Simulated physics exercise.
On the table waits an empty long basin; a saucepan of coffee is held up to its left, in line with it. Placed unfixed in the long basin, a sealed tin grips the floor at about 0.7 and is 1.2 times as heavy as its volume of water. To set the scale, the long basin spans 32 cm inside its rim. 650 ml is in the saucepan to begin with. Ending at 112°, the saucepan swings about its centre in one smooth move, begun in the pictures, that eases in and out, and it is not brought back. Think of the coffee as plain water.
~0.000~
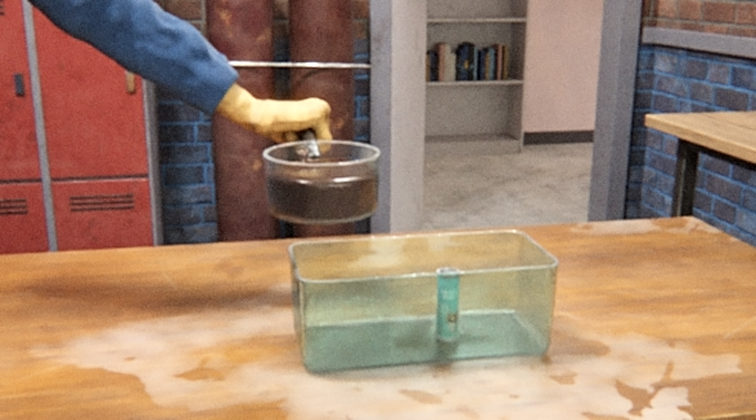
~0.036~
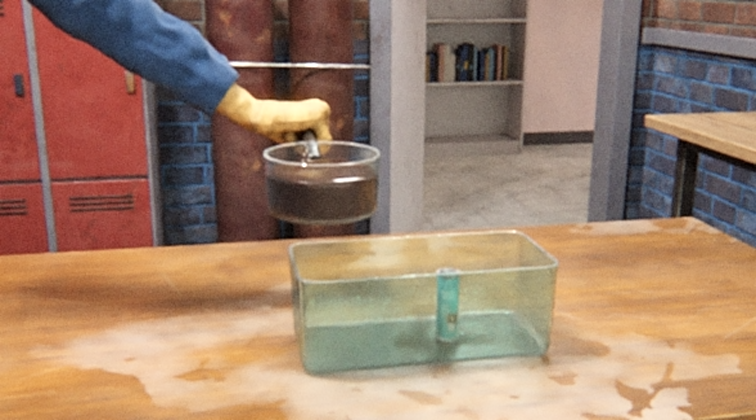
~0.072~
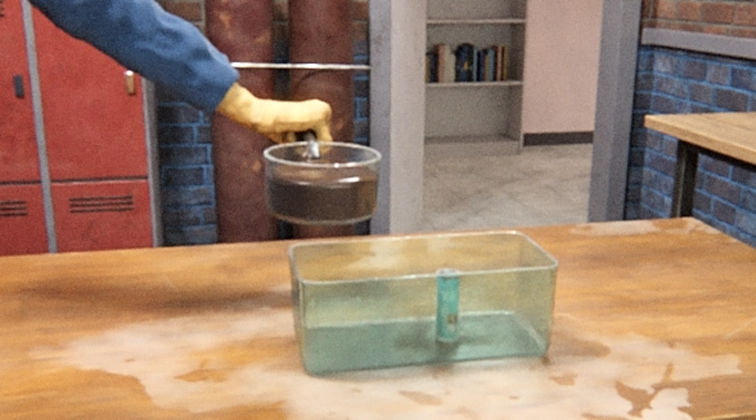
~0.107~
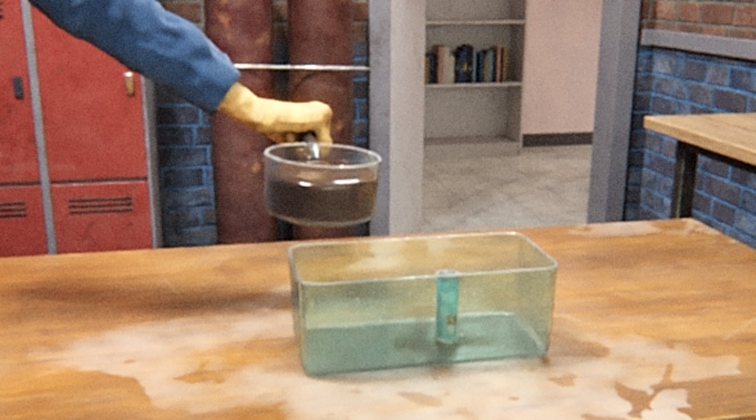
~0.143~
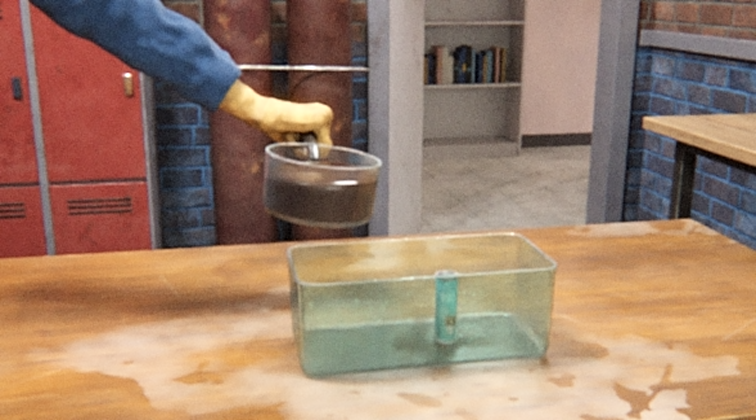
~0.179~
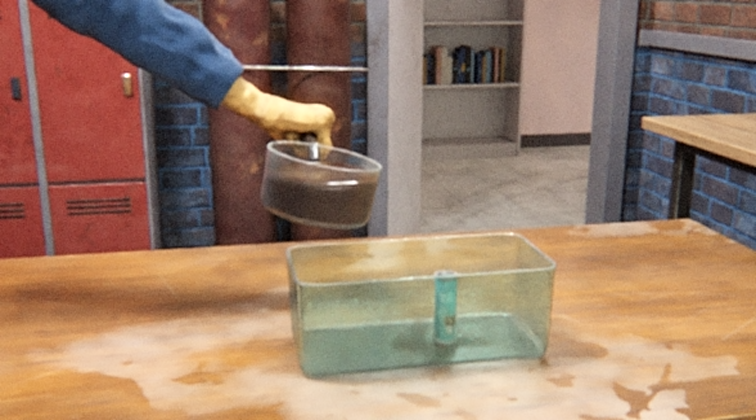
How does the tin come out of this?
It ends up still standing.
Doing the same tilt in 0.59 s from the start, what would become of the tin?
Outcome - the tin stays erect.
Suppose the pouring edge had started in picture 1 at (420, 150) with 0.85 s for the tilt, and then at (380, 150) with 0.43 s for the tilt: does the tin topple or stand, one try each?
The tin stays vertical the first time and stays vertical the second time.
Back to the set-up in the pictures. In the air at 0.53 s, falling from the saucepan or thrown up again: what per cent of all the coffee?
I'd say close to 32 per cent.
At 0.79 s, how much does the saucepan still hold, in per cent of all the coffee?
Remaining share: Approx. 7 %.
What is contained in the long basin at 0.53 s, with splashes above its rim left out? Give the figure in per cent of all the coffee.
Near 14 in a hundred.
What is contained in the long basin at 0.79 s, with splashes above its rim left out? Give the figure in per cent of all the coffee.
Near 88 per cent of the total.
By 0.53 s the tilt is 77° and 54 per cent is still to pour; the tin stands where it began.
By 0.79 s the tilt is 111° and 7 per cent is still to pour; the tin stands 1 cm from where it began.
By 1.06 s the tilt is 112° and 0 per cent is still to pour; the tin stands 1 cm from where it began.
By 1.35 s the tilt is 112° and 0 per cent is still to pour; the tin stands 1 cm from where it began.
At rest the tin stands 1 cm from where it began.
